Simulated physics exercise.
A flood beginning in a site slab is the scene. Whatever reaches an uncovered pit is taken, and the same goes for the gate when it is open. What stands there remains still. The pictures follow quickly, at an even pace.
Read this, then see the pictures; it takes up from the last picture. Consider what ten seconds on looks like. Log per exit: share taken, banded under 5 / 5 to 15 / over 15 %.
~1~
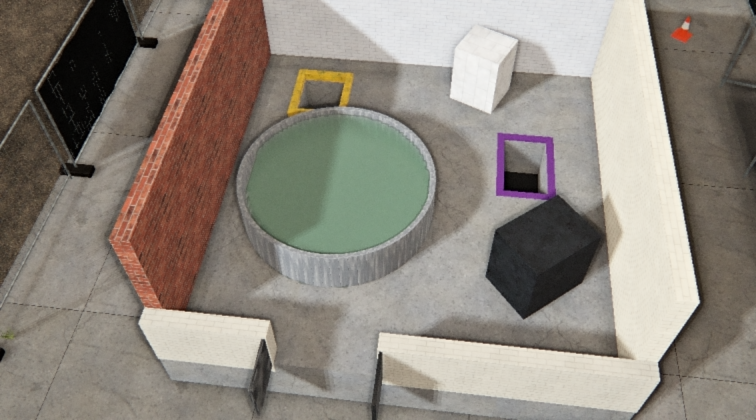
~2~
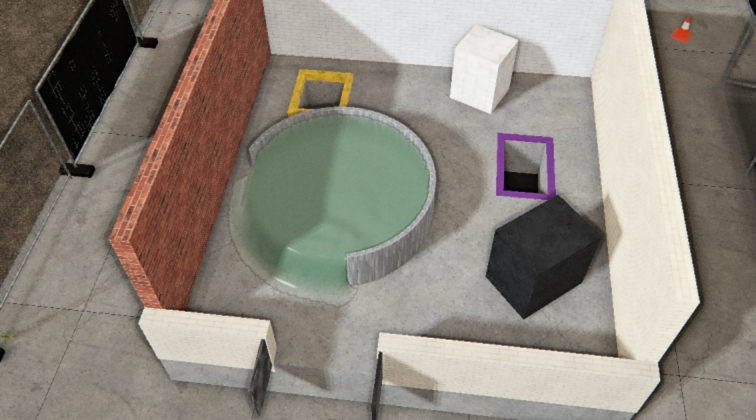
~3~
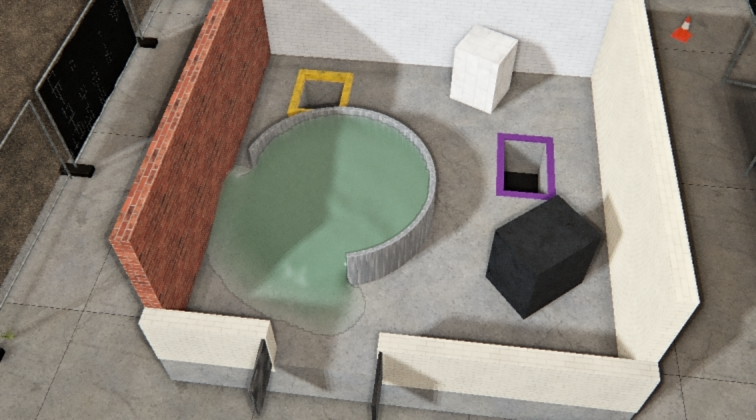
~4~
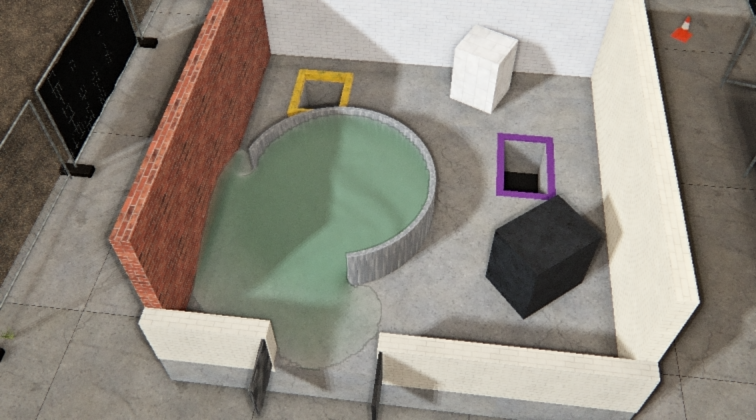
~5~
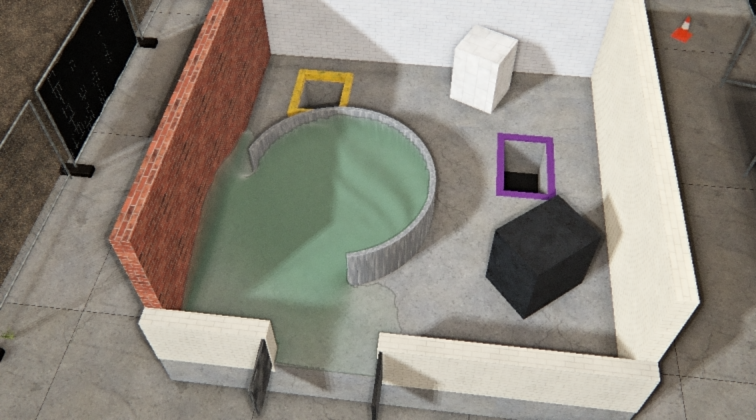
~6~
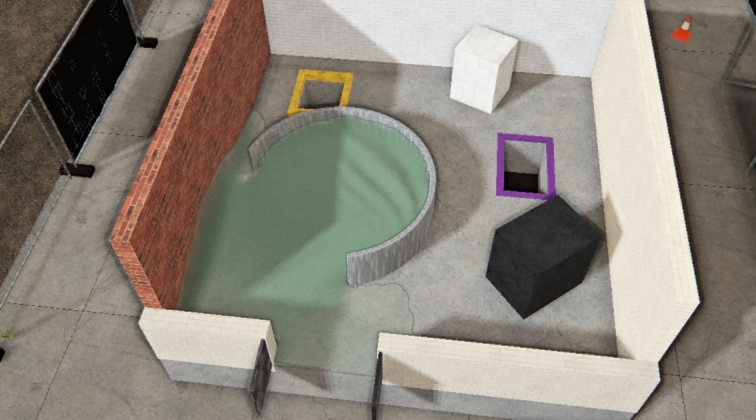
As it plays out the gate goes past fifteen per cent, as it plays out the yellow pit never reaches five per cent, as it plays out the purple pit sits in the middle - five to fifteen per cent.
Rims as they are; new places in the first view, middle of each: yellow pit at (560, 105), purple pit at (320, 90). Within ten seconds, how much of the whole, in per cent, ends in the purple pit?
Purple: 14 %.
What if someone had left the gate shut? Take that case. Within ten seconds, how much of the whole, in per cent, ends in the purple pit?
Purple pit, per cent: 15.
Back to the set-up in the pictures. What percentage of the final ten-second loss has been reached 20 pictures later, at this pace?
Approximately 45 %.
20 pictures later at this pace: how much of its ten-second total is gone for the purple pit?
Estimate: Roughly 0 %.
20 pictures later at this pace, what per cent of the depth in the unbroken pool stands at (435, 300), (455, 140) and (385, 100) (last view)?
In order: 6, 2, 2 %.
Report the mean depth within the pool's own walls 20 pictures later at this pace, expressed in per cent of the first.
About 38 %.
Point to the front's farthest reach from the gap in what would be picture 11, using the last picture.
The farthest wet point should be near (272, 56).
A moment on, water covers 30 % of the floor; the gate 4 %, the yellow pit 0 %, the purple pit 0 %.
Next, water covers 35 % of the floor; the gate 9 %, the yellow pit 0 %, the purple pit 0 %.
Then, water covers 60 % of the floor; the gate 17 %, the yellow pit 1 %, the purple pit 0 %.
Later, water covers 90 % of the floor; the gate 24 %, the yellow pit 1 %, the purple pit 2 %.
In the end, water covers 100 % of the floor; the gate 32 %, the yellow pit 2 %, the purple pit 7 %.
